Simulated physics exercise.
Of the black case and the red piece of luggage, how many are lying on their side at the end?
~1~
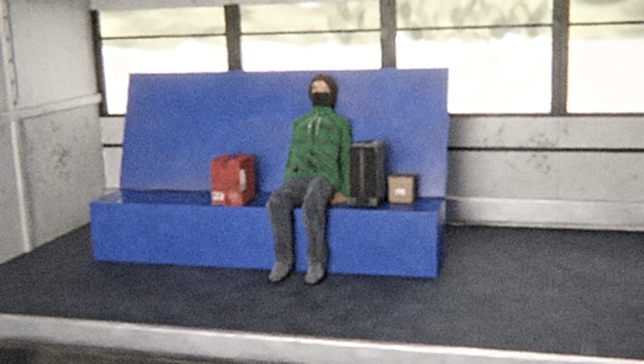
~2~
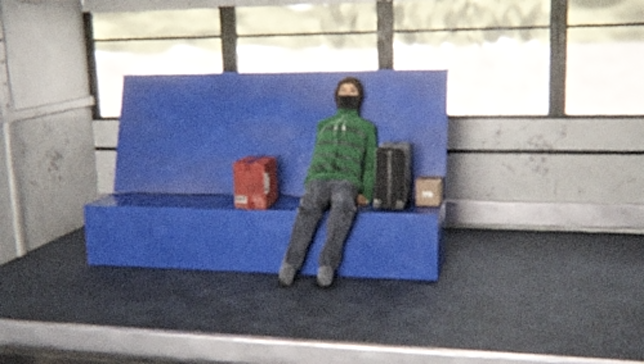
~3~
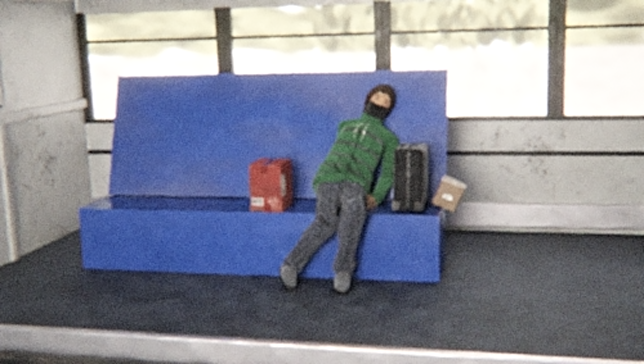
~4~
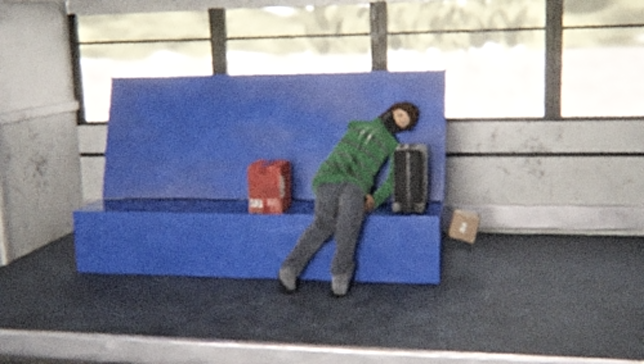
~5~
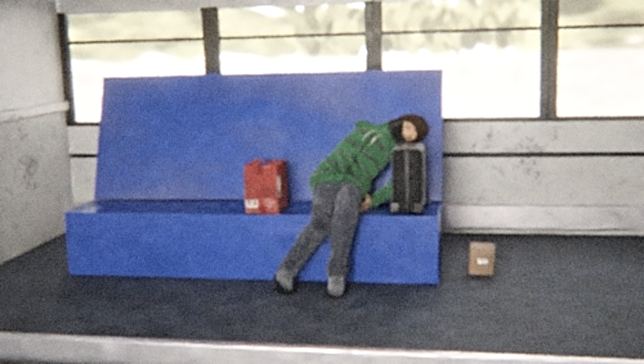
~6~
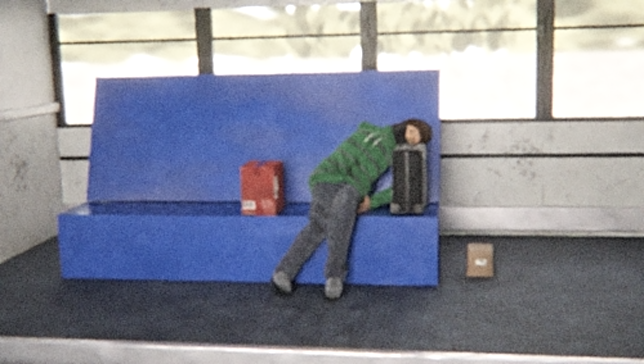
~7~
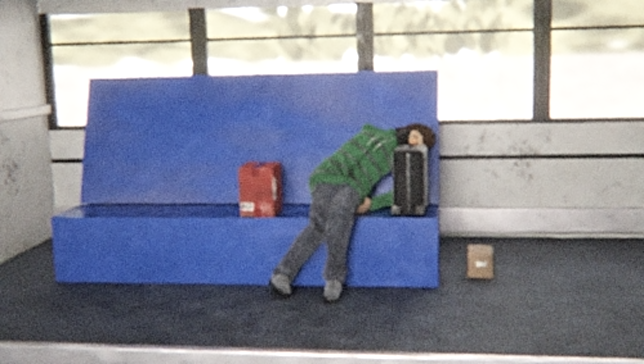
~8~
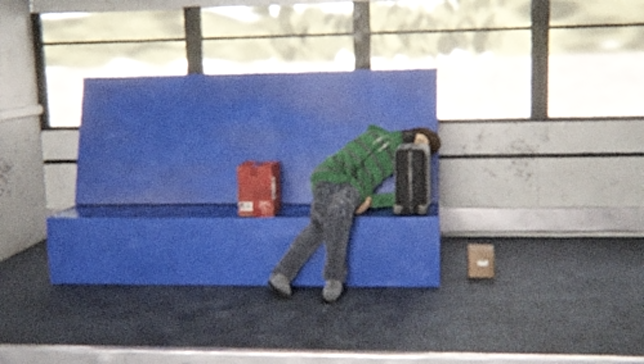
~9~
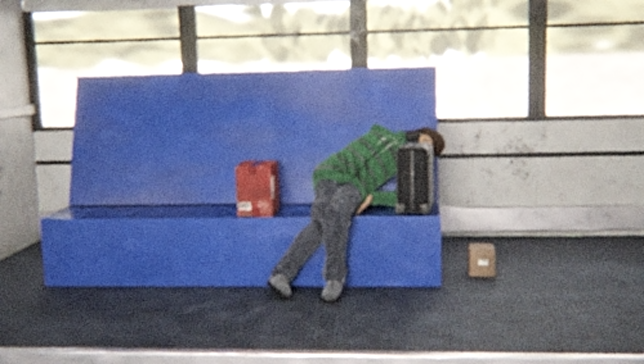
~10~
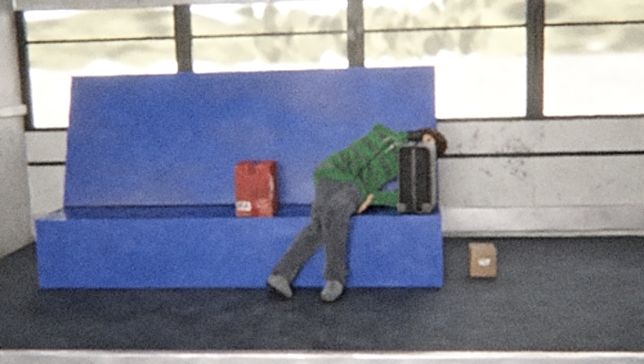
None of them are. The black case and the red piece of luggage both still stand upright on the bench.
On the side bench of a metro car, a passenger in a green jacket sits dozing between a red piece of luggage on the left and a black case and a small brown container on the right. The luggage slides right along the blue seat while the passenger starts to lean the same way. The brown container tips over the right end of the bench and drops to the floor, landing upside down. The passenger folds sideways over the black case, head drooping beyond it. At the end the passenger stays slumped there, hips still on the seat, with the red piece and black case upright on the bench.
